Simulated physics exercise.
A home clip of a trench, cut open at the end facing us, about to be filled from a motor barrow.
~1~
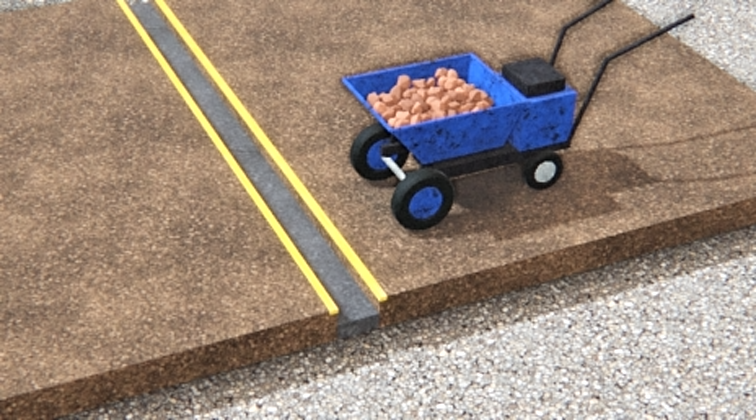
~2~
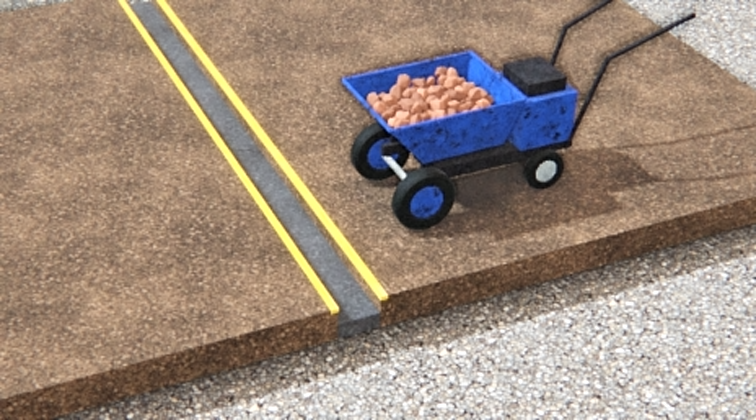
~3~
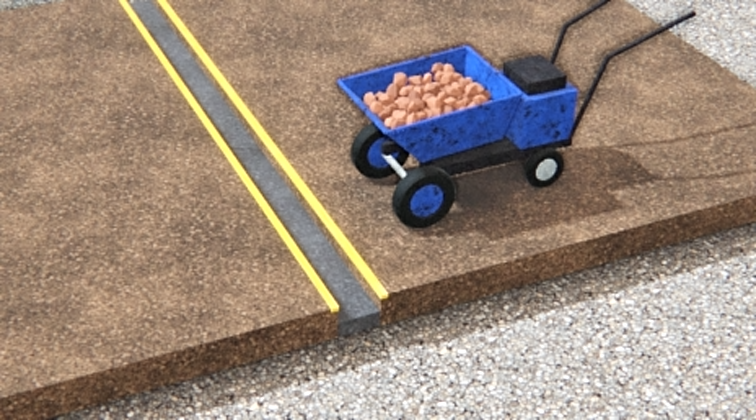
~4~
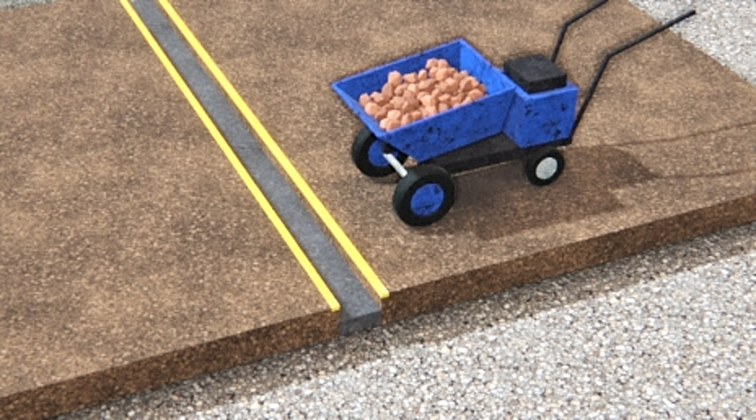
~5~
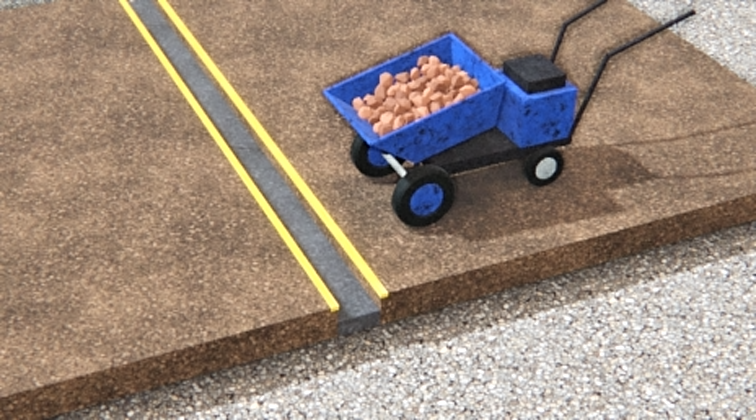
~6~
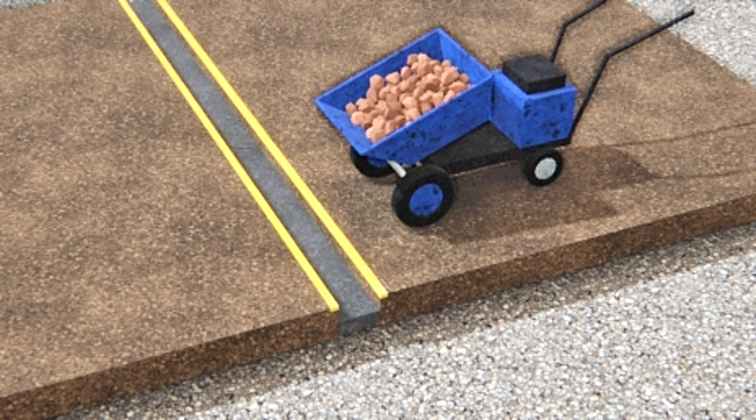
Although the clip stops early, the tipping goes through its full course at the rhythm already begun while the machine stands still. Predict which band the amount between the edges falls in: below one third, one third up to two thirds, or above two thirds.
The trench gets no less than a third and no more than two thirds.
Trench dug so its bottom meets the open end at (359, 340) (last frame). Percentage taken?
It works out to some 80 per cent.
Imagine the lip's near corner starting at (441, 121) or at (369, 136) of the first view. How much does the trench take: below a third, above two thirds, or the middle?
One to two thirds, then less than a third.
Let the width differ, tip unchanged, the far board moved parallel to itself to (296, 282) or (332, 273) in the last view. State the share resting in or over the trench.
I'd expect close to 80 in a hundred and then close to 20 in a hundred.
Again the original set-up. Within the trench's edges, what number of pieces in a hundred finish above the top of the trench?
30 in a hundred.
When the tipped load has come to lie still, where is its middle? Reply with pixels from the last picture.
Close to (292, 224) in the last picture.
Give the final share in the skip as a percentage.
Roughly 15 per cent of the load.
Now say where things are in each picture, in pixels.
In the first picture, lip of the skip at (391, 131), level; top of the load at (446, 102), lumps of rubble; first edge of the trench at (362, 268); far edge at (314, 280), the trench under half as wide as the skip, and shallow for its width.
In the second picture, lip of the skip at (391, 131), tipped barely; top of the load at (445, 101).
In the third picture, lip of the skip at (386, 133), tipped barely; top of the load at (454, 92).
In the fourth picture, lip of the skip at (380, 137), tipped a little; top of the load at (452, 85).
In the fifth picture, lip of the skip at (371, 144), tipped a little; top of the load at (444, 82).
In the sixth picture, lip of the skip at (362, 154), tipped clearly; top of the load at (447, 86); first edge of the trench at (362, 265); far edge at (314, 277).
Soon, skip tipped steeply; all in the skip.
A while on, skip tipped right over; most in the skip; about a quarter in or heaped over the trench; a stray few beyond it; a stray few falling.
Towards the end, skip tipped right over; about a quarter in the skip; about half in or heaped over the trench; about a third beyond it.
Finally, skip tipped right over; about a quarter in the skip; about half in or heaped over the trench; about a third beyond it.
